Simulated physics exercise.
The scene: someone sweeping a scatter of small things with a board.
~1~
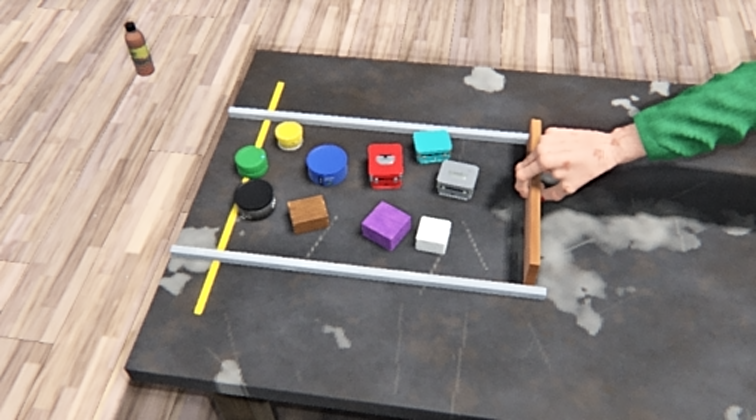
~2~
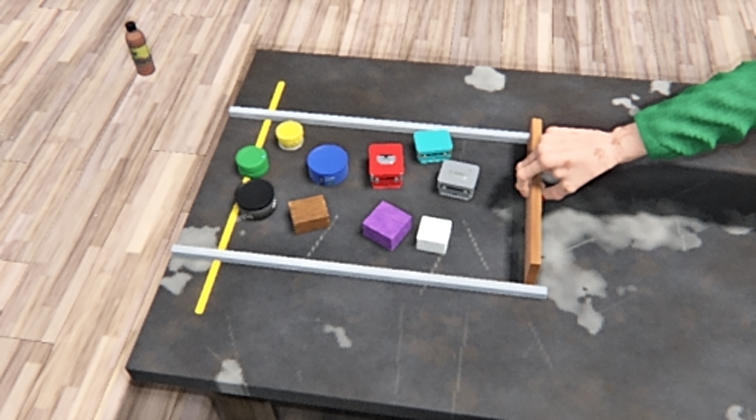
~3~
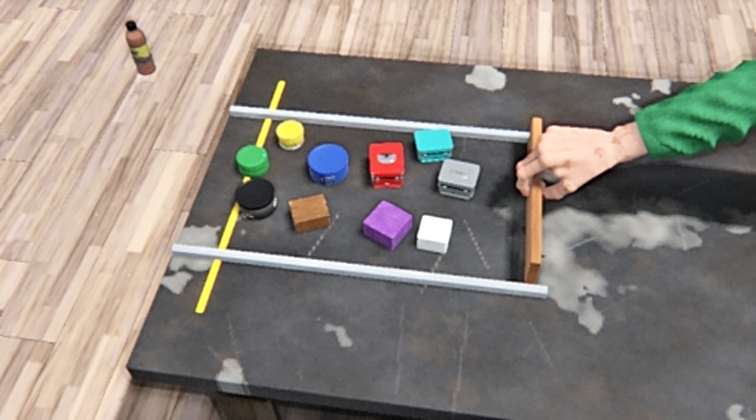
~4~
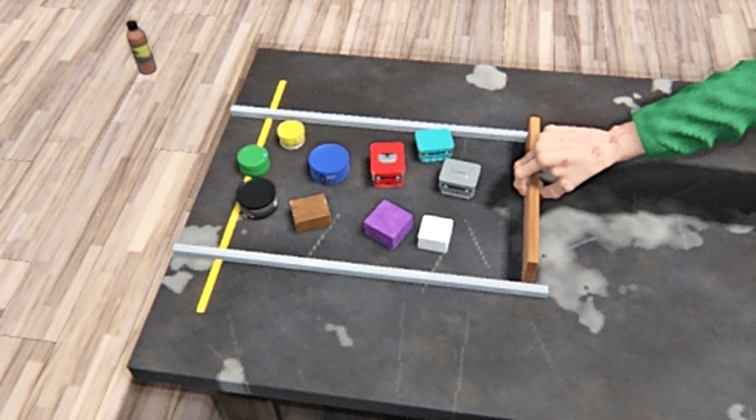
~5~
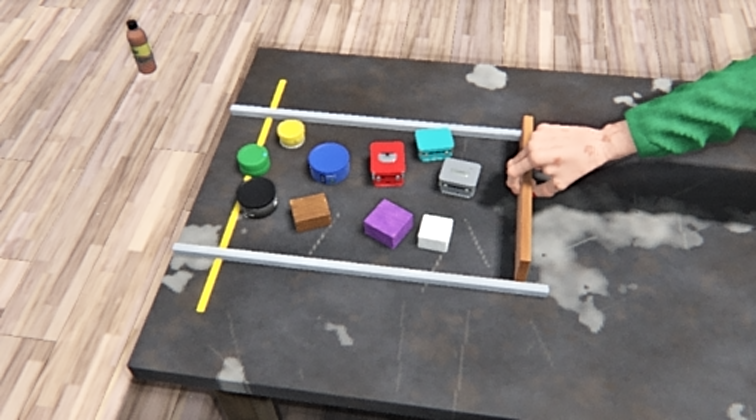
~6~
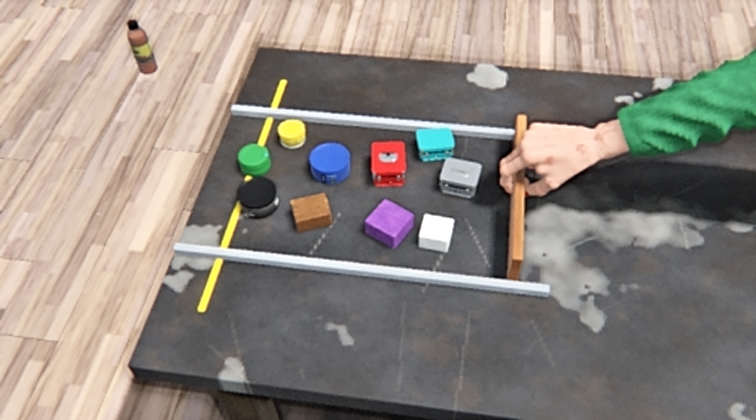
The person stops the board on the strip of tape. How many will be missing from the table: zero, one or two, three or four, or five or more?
The number that fall off is five or more.
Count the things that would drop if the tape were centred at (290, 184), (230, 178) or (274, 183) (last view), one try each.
It would be 2, 7 and 4.
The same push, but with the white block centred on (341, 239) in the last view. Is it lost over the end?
The white block is kept.
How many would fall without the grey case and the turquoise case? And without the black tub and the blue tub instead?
The counts: 4 and 4.
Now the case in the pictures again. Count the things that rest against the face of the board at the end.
3 of them.
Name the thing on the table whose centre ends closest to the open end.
It is the purple block.
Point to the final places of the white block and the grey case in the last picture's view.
About (220, 212), and the other about (236, 158).
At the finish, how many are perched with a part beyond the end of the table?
The number is 1.
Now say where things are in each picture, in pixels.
Green lid (252, 163); black tub (255, 200); yellow pot (290, 136); board (533, 199); tape (245, 182), in the first picture.
Black tub (256, 200); turquoise case (433, 147), in the second picture.
Yellow pot (291, 135); purple block (388, 225), in the third picture.
Green lid (254, 161); brown block (311, 214), in the fourth picture.
Black tub (257, 198); grey case (459, 179), in the fifth picture.
Green lid (255, 160); black tub (258, 198); yellow pot (292, 134); board (517, 194); tape (248, 180), in the sixth picture.
Early on, none off yet; green lid at rest near (255, 160); black tub at rest near (258, 198); yellow pot at rest near (292, 134).
A while later, none off yet; green lid travelled about its own width near (220, 159); black tub travelled about its own width near (215, 191); yellow pot at rest near (288, 132).
Finally, the number that fall off is five or more; lost, red case, blue tub, brown block, yellow pot, black tub and green lid.
